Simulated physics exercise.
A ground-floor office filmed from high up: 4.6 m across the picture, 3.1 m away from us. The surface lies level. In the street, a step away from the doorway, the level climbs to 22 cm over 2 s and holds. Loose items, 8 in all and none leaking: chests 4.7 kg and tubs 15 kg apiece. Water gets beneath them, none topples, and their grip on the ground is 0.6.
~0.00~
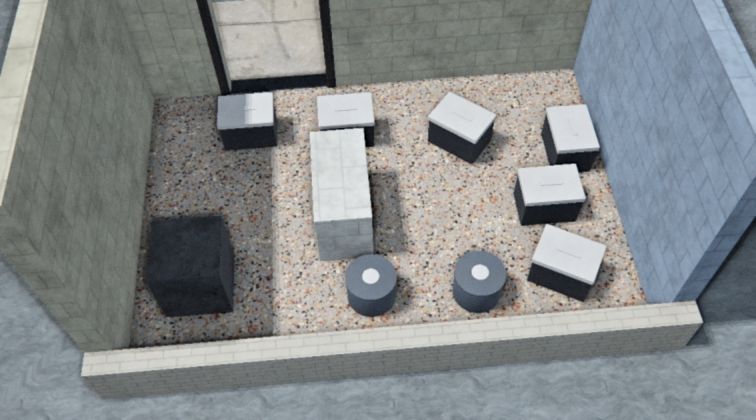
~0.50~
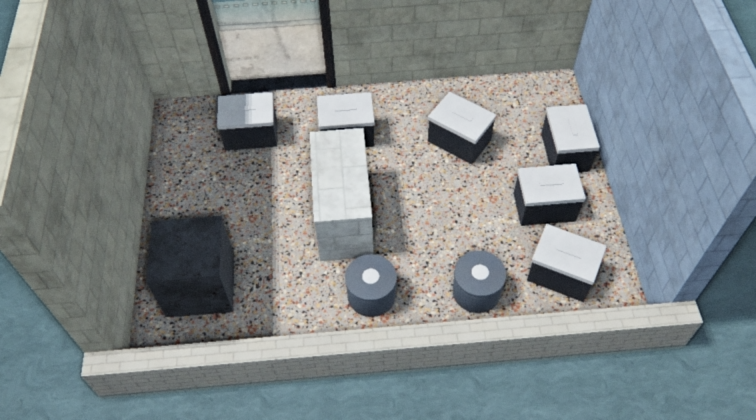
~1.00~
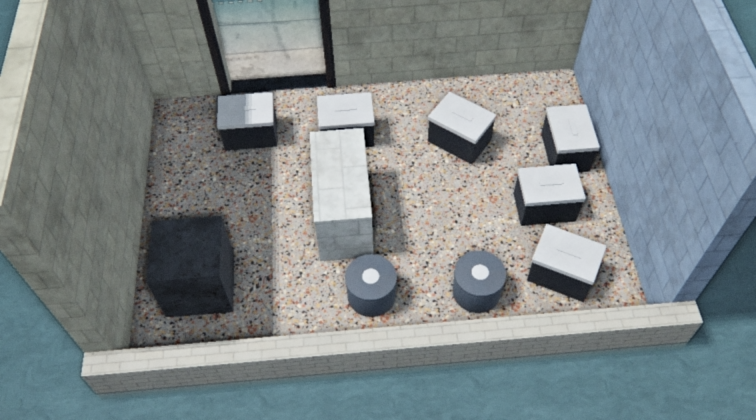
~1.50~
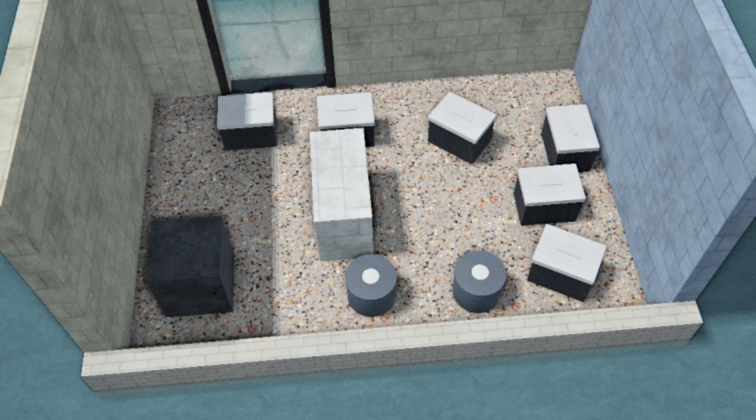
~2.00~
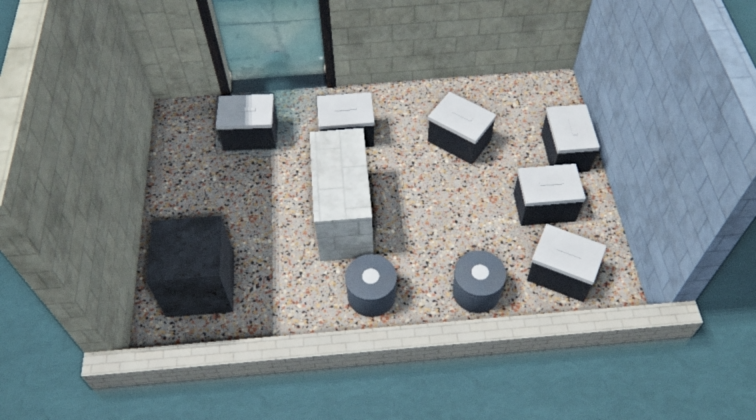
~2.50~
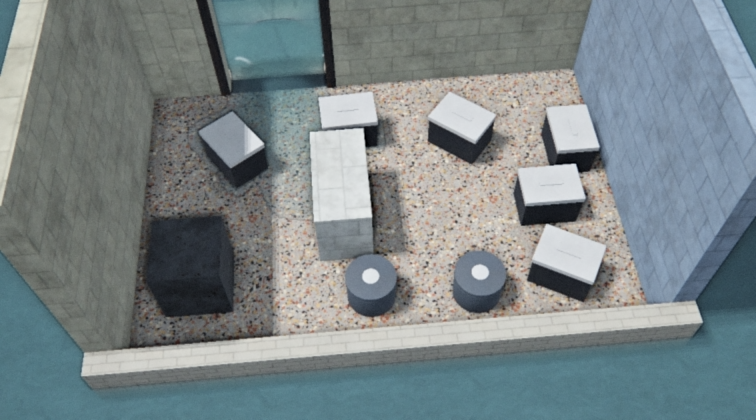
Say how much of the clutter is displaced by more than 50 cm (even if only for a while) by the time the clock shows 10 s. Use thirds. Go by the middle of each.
That comes to from one to two thirds.
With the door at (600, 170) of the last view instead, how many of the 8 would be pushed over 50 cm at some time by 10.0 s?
In that case 6 of them.
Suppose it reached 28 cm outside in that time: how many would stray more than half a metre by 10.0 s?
Then 7.
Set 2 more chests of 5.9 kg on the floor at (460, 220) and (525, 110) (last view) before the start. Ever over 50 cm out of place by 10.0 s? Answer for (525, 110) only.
It is less.
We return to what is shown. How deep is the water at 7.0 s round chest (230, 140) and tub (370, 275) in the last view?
Roughly 13 and 6 cm.
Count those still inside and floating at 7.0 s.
I count 6.
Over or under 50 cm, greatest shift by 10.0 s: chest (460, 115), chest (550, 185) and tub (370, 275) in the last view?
In that order: More, past it, under.
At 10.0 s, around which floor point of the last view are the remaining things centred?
Near (439, 169).
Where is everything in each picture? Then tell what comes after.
The first picture shows a chest at (245, 109), on the bottom; a chest at (345, 109), on the bottom; water covers 0.0 m2; 0 of 8 have shifted.
The second picture shows a chest at (245, 109) rests on the ground; a chest at (345, 109), on the bottom; water covers 0.0 m2; 0 of 8 have shifted.
The third picture shows a chest at (245, 109), on the bottom; a chest at (345, 109), on the bottom; 0.0 m2 under water; 0 of 8 have shifted.
The fourth picture shows a chest at (245, 109), on the bottom; a chest at (345, 109) rests on the ground; water covers 0.0 m2; 0 of 8 have shifted.
The fifth picture shows a chest at (245, 110) rests on the ground; a chest at (345, 109) rests on the ground; water covers 0.5 m2; 0 of 8 have shifted.
The sixth picture shows a chest at (231, 138), on the bottom, 39 cm from its start; a chest at (348, 109) rests on the ground; 1.8 m2 under water; 1 of 8 have shifted.
After 3.5 s 2 of 8 are over 50 cm from their spots; 1 afloat.
After 4.5 s 3 of 8 are over 50 cm from their spots; 2 afloat.
After 7.0 s 4 of 8 are over 50 cm from their spots; 6 afloat.
After 10.0 s 5 of 8 are over 50 cm from their spots, and 5 have been at some point; 6 afloat.
